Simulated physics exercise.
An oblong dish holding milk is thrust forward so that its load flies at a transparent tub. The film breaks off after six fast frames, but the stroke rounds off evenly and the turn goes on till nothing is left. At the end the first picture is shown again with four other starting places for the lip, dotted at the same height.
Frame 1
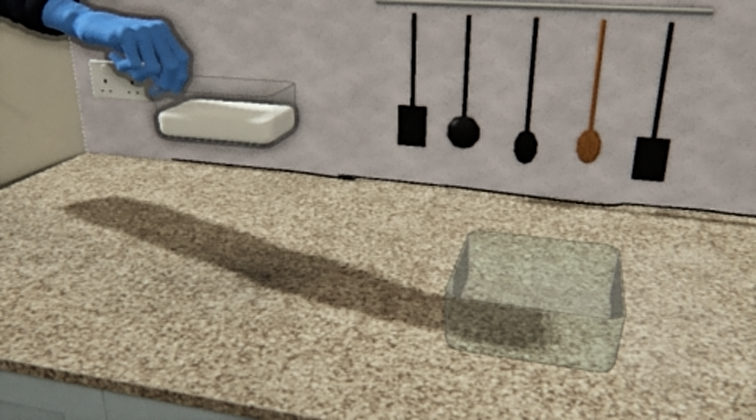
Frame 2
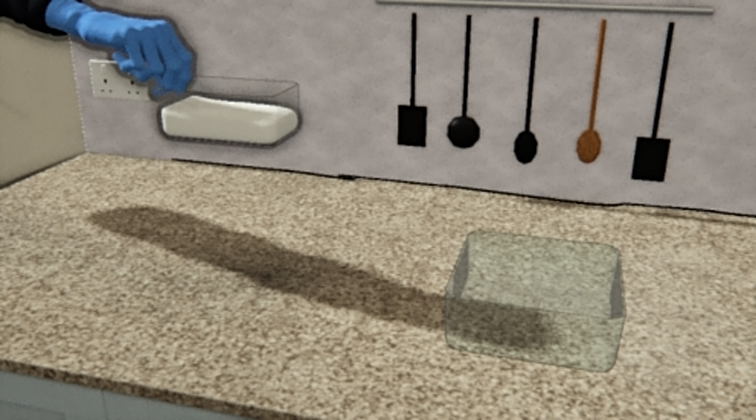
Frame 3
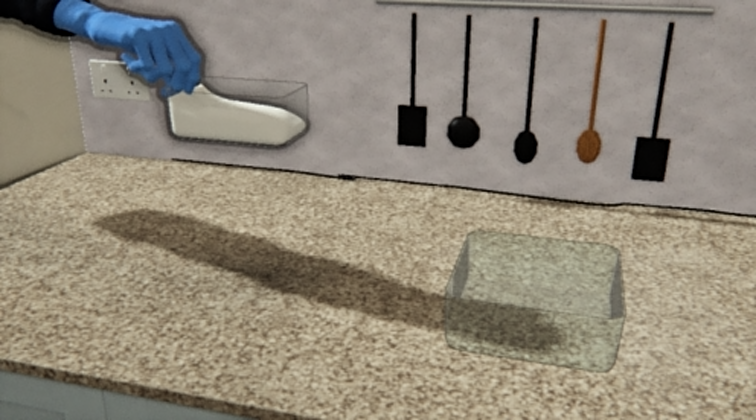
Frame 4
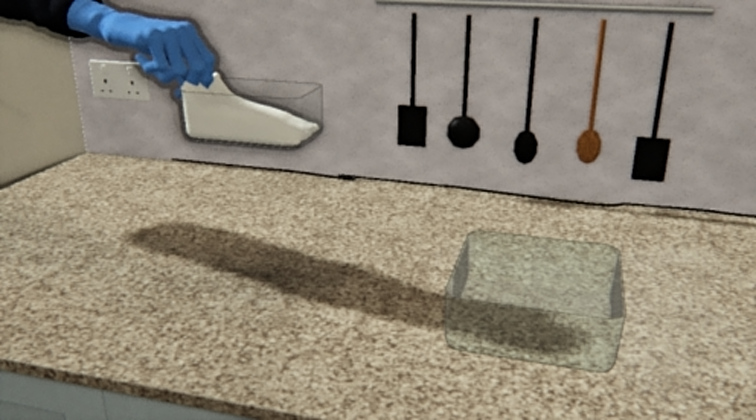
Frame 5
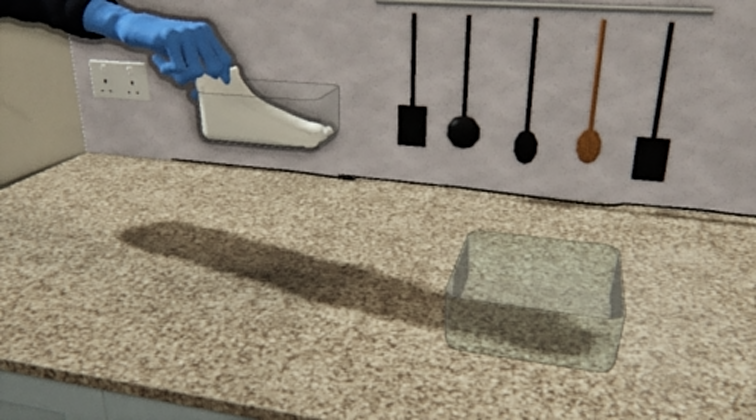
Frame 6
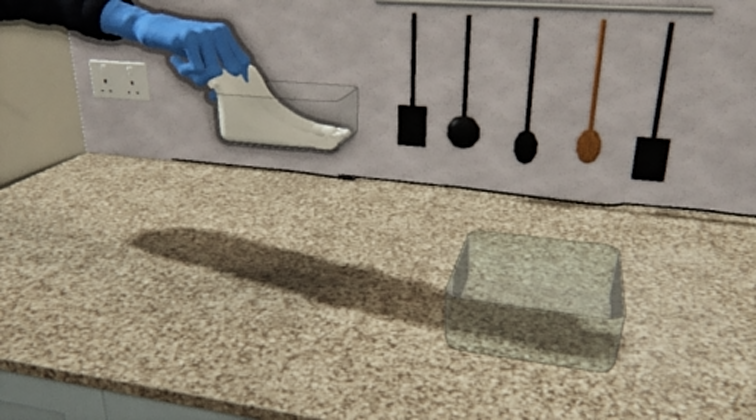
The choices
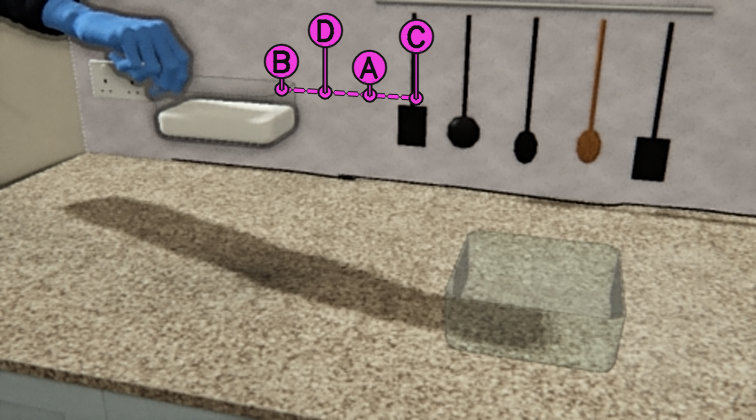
A blue-gloved hand in a dark sleeve holds a clear oblong dish of white milk at the upper left of a kitchen, seen from slightly above a speckled beige counter. A transparent tub sits at right below five hanging utensils, four black and one orange-brown. The hand moves the dish steadily rightward, and the milk slopes up toward the hand, rising above the left rim, while the camera stays still.
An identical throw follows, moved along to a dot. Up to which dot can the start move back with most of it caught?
A will do.
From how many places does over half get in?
Two of them.
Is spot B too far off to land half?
Yes.
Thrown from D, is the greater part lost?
Yes, that goes wrong.
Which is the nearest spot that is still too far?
The answer is D.
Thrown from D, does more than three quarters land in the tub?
No, it does not.
On the marked copy, A at (369, 95); B at (281, 89); C at (416, 98); D at (325, 92).
With A, about 64 % lands in the tub, 24 % falls short and 12 % goes beside or beyond.
With B, about 19 % lands in the tub, 77 % falls short and 4 % goes beside or beyond.
With C, about 73 % lands in the tub, 8 % falls short and 19 % goes beside or beyond.
With D, about 37 % lands in the tub, 56 % falls short and 7 % goes beside or beyond.
